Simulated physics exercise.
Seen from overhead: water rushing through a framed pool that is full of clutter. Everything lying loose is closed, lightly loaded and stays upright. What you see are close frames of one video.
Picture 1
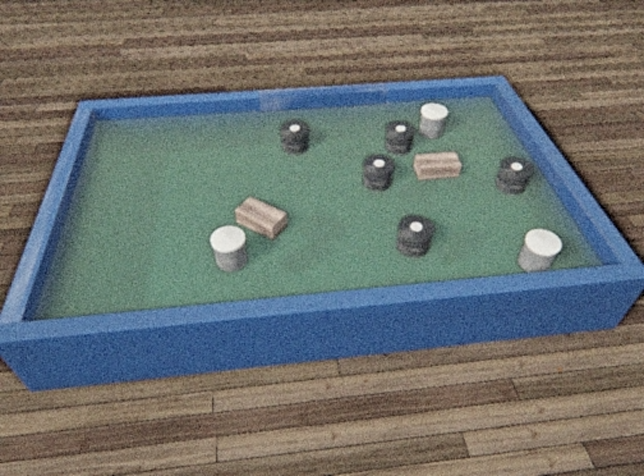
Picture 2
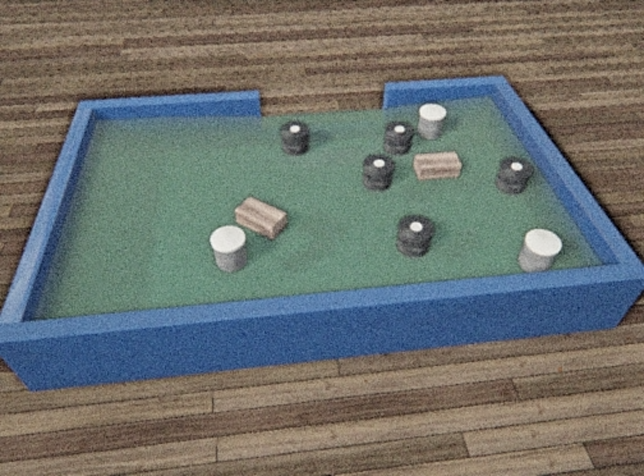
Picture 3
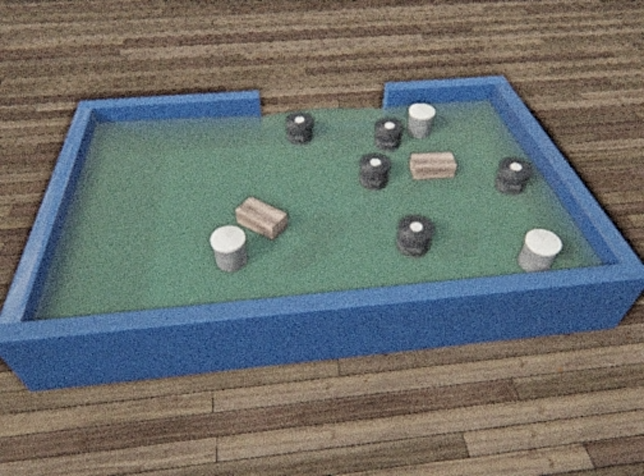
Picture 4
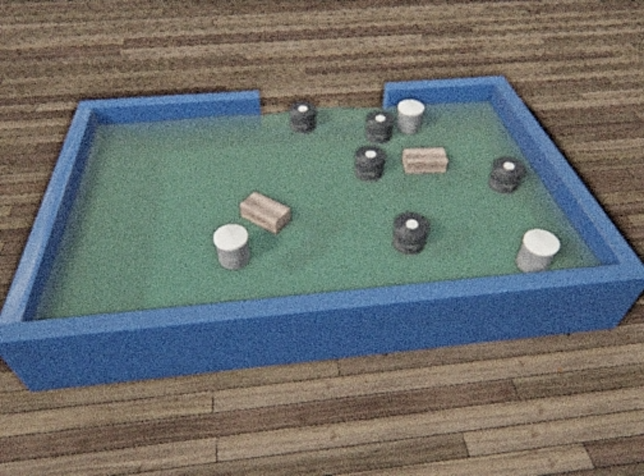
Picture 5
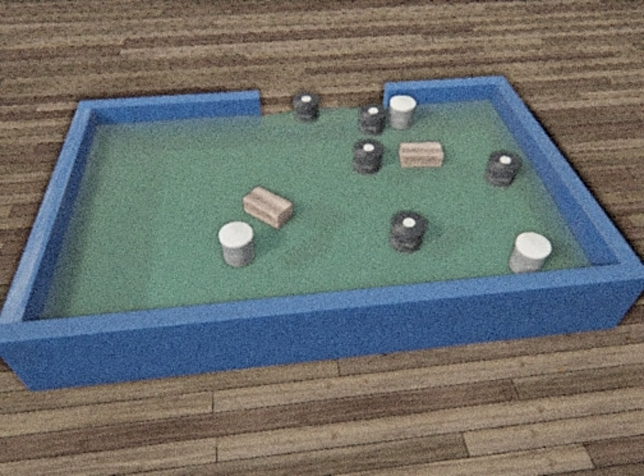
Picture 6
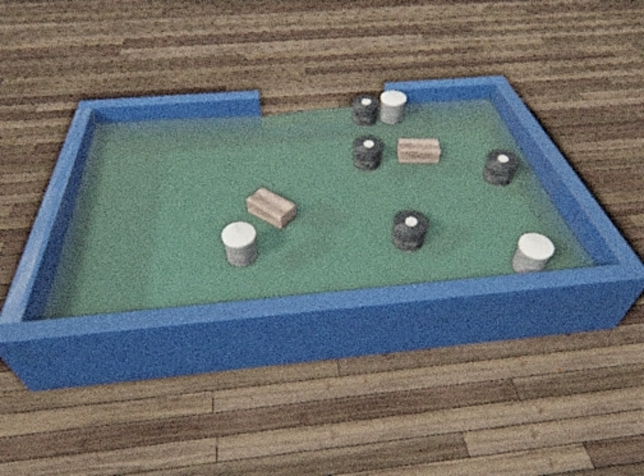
Dark tubs, white pails and brownish blocks float almost still in a blue-walled pool until a gap opens in the back wall. The rear ones drift toward it while others shift slightly, and one dark tub moves into the opening and disappears, as another tub and a pail near the gap's right side.
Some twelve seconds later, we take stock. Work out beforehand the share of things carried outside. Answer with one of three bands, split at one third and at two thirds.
One third to two thirds.
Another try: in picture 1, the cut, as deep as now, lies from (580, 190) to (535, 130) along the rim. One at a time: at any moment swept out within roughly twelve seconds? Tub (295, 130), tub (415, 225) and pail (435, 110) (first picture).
The three give no escape, escape and escape, in that order.
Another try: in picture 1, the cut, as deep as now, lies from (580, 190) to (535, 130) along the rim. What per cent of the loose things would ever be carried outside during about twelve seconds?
70 per cent.
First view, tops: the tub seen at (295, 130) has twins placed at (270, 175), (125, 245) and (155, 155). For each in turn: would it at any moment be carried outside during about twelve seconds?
Summary in sequence: Exits at some point, never leaves, exits at some point.
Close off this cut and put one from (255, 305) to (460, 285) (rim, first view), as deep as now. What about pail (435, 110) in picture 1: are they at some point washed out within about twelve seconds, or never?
That object: Never leaves.
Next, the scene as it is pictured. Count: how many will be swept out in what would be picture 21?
Total: 5.
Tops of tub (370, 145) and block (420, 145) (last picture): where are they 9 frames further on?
The first should be around (334, 98) and the second around (370, 122).
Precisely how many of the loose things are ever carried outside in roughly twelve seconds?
That makes 5.
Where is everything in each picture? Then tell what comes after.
The first frame shows a tub at (401, 129) floats; a pail at (435, 111) floats; 0 of 10 have shifted.
The second frame shows a tub at (400, 130), afloat; a pail at (433, 111), afloat; 0 of 10 have shifted.
The third frame shows a tub at (389, 126), afloat, close to its start; a pail at (422, 111), afloat, close to its start; 4 of 10 have shifted.
The fourth frame shows a tub at (380, 119) floats, close to its start; a pail at (411, 107) floats, close to its start; 8 of 10 have shifted.
The fifth frame shows a tub at (373, 112) floats, a stride from its start; a pail at (403, 102), afloat, close to its start; 9 of 10 have shifted.
The sixth frame shows a tub at (366, 102), afloat, a stride from its start; a pail at (394, 97) floats, a stride from its start; 9 of 10 have shifted.
A moment on, 3 of 10 are out; 7 afloat.
Next, 3 of 10 are out; 7 afloat.
Later, 5 of 10 are out; 5 afloat.
In the end, 5 of 10 are out; 5 afloat.
